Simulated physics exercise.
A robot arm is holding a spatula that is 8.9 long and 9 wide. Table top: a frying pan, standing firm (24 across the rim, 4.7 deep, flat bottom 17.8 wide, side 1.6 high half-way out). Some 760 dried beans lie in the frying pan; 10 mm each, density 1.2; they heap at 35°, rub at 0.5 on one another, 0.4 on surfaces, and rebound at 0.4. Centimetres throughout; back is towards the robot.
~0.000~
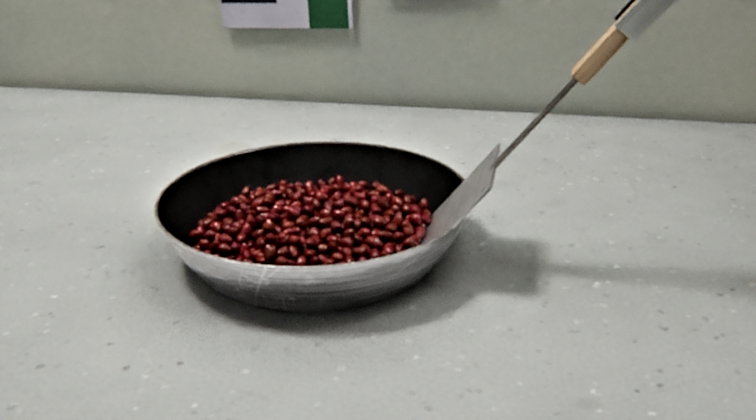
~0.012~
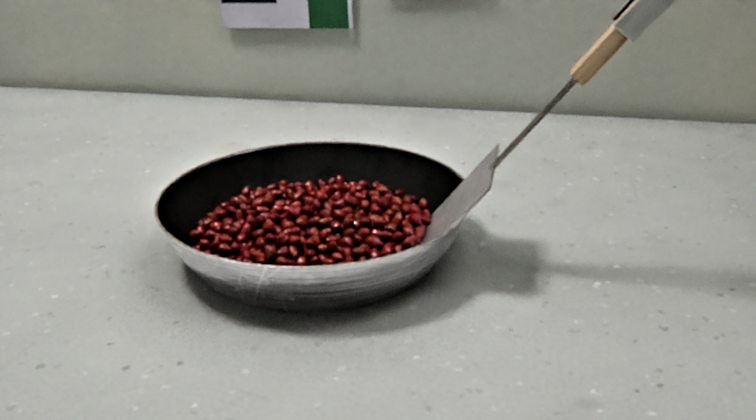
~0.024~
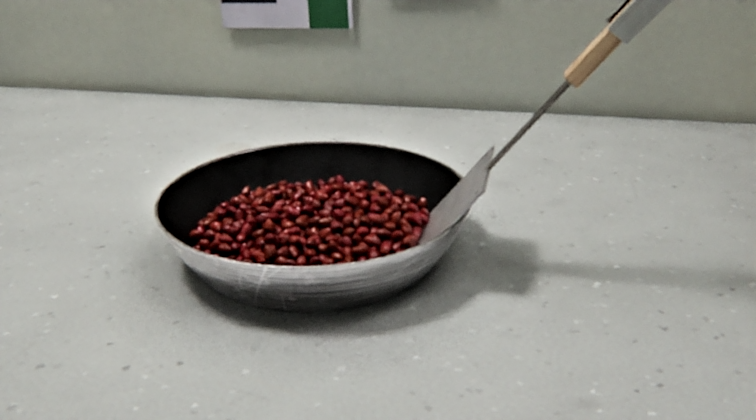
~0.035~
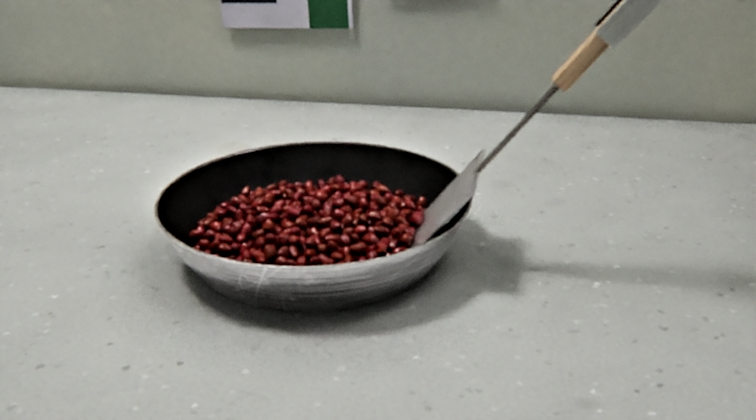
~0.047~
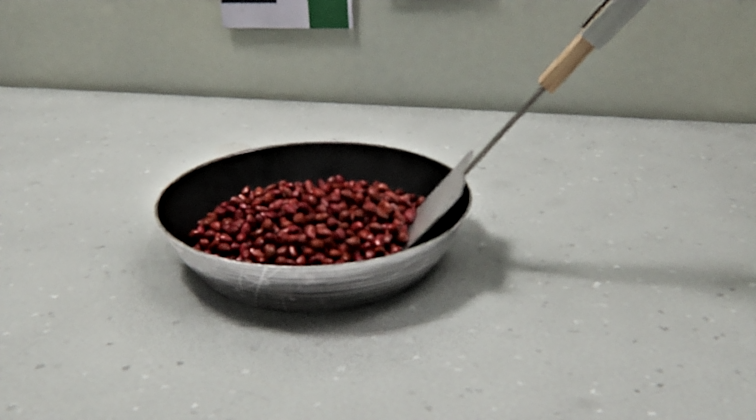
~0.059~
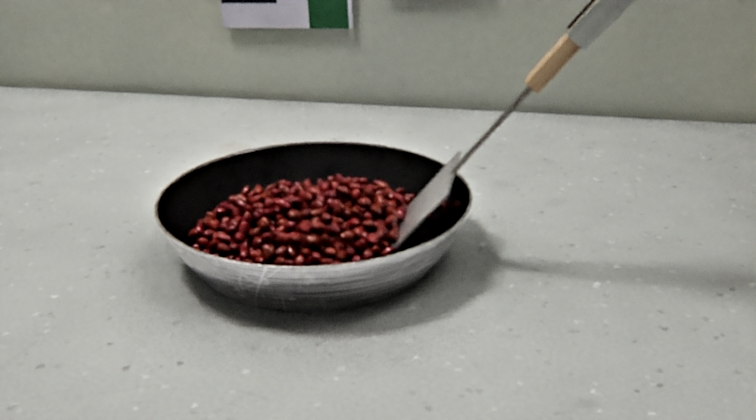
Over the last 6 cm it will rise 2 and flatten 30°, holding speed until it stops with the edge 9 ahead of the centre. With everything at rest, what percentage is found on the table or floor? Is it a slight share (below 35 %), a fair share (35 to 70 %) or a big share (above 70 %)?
It is a slight share.
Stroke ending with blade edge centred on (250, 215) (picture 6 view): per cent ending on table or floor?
The share ending on the table or floor is about 0 per cent.
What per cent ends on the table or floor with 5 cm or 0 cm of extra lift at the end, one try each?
30 and 15 per cent.
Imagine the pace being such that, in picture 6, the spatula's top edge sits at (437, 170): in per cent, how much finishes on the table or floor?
That share would be about 35 percent.
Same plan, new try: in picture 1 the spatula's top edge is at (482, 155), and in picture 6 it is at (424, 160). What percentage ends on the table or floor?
Around 40 per cent finishes there.
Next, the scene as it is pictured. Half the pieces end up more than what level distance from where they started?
It works out to roughly 5 cm.
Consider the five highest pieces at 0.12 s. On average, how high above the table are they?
About 7 cm.
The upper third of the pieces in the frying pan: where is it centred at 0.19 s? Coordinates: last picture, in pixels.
At about (248, 192).
After 0.12 s, sloping 52°, highest piece 11 above the table; 756 in the frying pan, 2 on the blade or in flight.
After 0.19 s, sloping 43°, highest piece 13 above the table; 756 in the frying pan, 2 on the blade or in flight.
After 0.42 s, sloping 22°, highest piece 9 above the table; 552 in the frying pan, 129 on the table or floor, 77 on the blade or in flight.
After 1.47 s, sloping 22°, highest piece 6 above the table; 547 in the frying pan, 211 on the table or floor.
In the end, 547 in the frying pan, 211 on the table or floor. That is 28 % on the table or floor.
